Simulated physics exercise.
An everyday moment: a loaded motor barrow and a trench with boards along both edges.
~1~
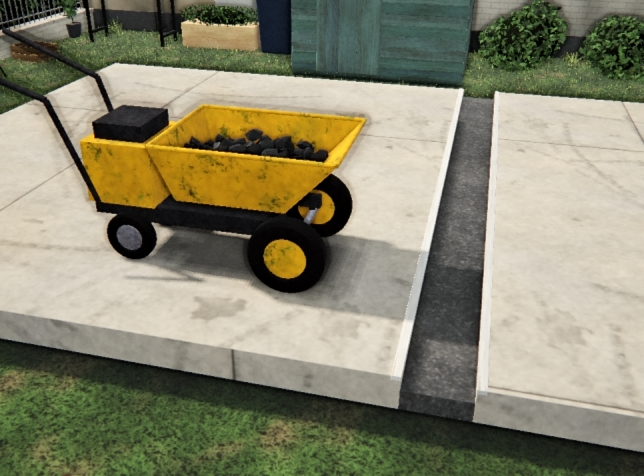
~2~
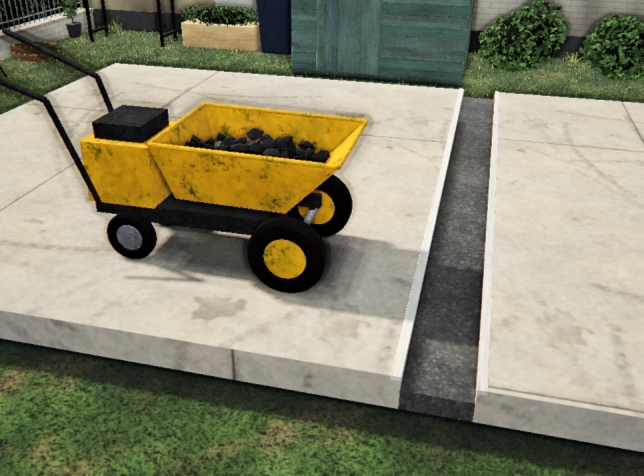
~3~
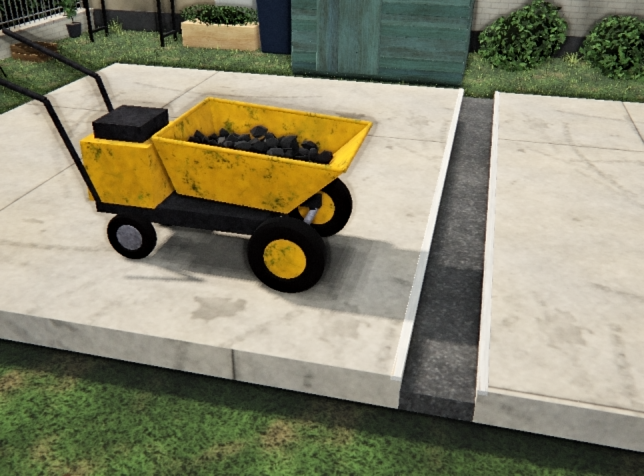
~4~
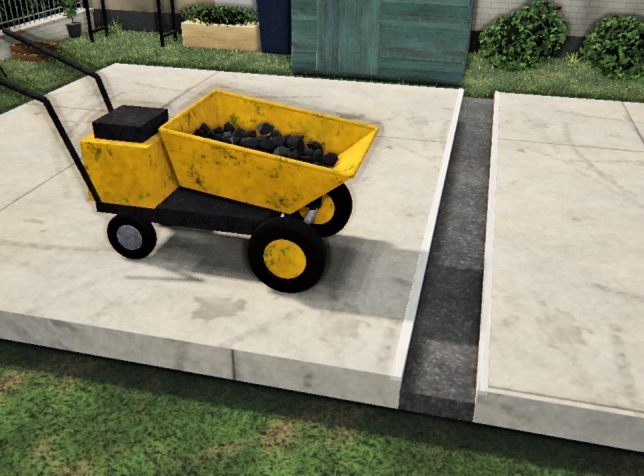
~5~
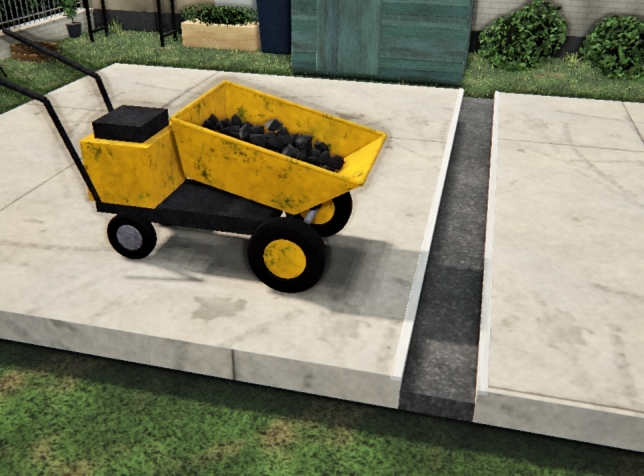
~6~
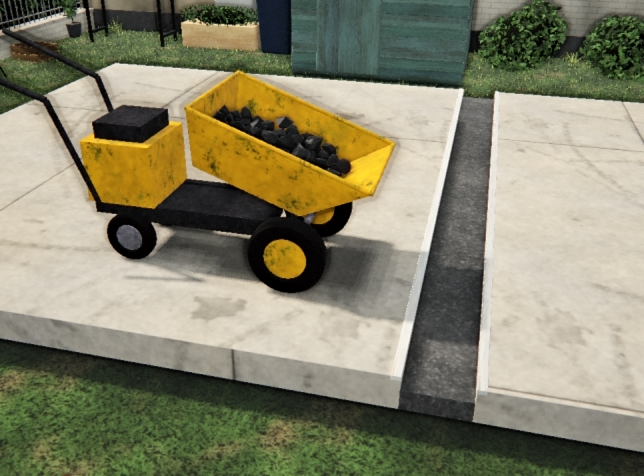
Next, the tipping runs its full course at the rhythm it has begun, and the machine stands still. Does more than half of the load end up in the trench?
Ends mostly inside.
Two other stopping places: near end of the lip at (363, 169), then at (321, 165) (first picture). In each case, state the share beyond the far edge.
First place: Around 20 per cent. Second place: Around 0 per cent.
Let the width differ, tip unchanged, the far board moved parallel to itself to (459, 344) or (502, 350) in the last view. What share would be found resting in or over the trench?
The first try lands around 50 %, the second around 70 %.
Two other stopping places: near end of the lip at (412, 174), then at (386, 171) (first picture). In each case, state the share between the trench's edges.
Approximately 20 per cent and 50 per cent, in that order.
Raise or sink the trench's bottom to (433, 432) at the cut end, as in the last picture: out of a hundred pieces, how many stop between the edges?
About 100 %.
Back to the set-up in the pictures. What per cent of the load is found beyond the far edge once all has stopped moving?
My estimate is around 5 percent.
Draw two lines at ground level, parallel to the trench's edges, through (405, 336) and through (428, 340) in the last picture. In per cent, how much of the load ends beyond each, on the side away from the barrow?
In order: 70 percent, then 50 percent.
Soon after the last picture, skip tipped steeply; all in the skip.
A little later, skip tipped right over; most in the skip; a small part short of the trench; a small part in or heaped over the trench; a stray few falling.
Later still, skip tipped right over; about a quarter in the skip; a small part short of the trench; about two thirds in or heaped over the trench; a stray few beyond it.
At rest, skip tipped right over; about a quarter in the skip; a small part short of the trench; about two thirds in or heaped over the trench; a stray few beyond it.
